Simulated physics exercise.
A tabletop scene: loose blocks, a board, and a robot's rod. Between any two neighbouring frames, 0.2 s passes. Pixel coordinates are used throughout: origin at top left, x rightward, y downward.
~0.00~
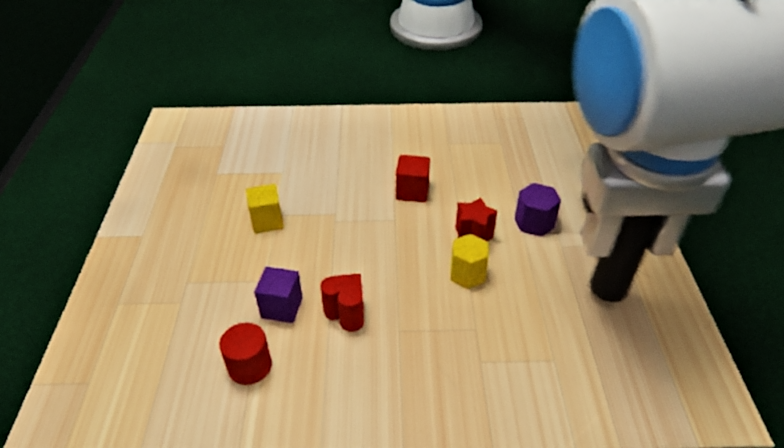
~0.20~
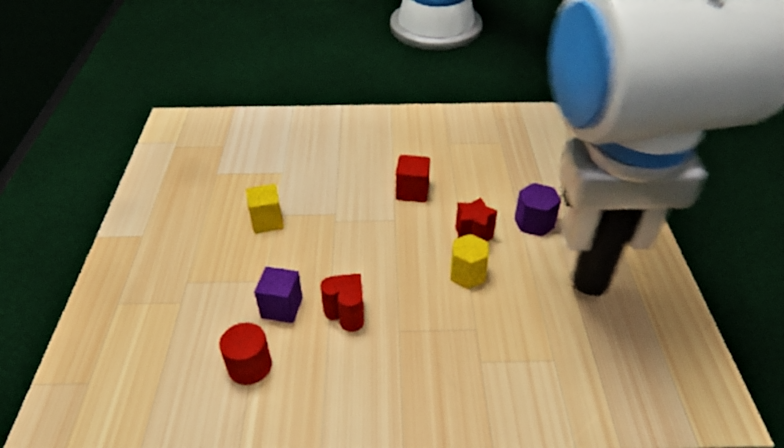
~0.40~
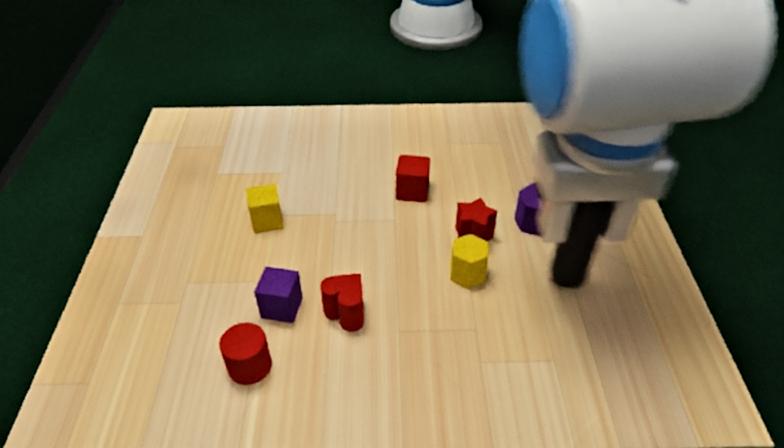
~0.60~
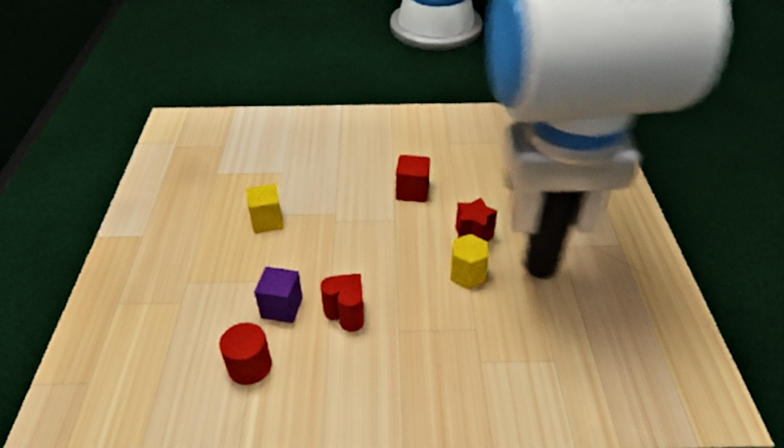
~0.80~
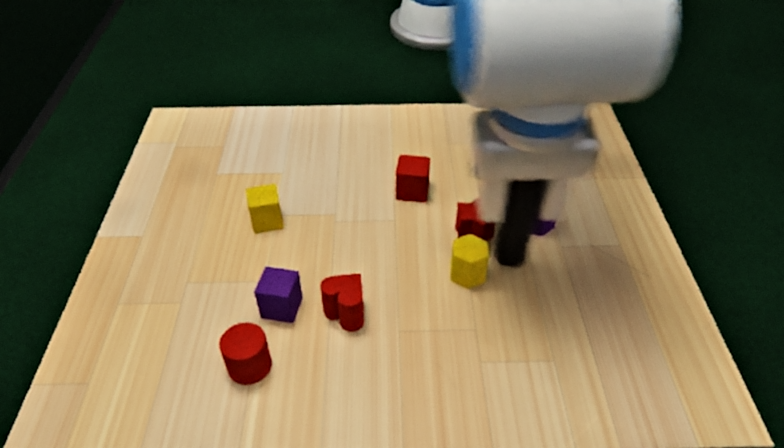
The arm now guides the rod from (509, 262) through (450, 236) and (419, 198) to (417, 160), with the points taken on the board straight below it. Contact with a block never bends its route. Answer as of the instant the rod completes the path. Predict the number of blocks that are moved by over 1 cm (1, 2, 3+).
Going by the path, two blocks will move.
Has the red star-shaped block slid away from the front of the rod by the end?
Yes, I think so.
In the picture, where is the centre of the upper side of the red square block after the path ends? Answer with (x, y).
About (391, 124).
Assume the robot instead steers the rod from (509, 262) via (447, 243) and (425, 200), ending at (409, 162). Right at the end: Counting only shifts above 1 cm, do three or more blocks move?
The answer is yes.
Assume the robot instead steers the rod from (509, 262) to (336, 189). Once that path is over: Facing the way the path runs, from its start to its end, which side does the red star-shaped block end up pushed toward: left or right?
The shift goes right.
On the path given first. One third of the way, rod (450, 228); red star-shaped block (446, 188), turned 45° clockwise.
Two thirds of the way, rod (419, 189); red square block (408, 149), turned 50° anticlockwise; red star-shaped block (442, 159), turned 105° clockwise.
At the end, rod (417, 152); red square block (391, 124), turned 70° anticlockwise; yellow six-sided block unmoved; red star-shaped block (446, 151), turned 155° clockwise.
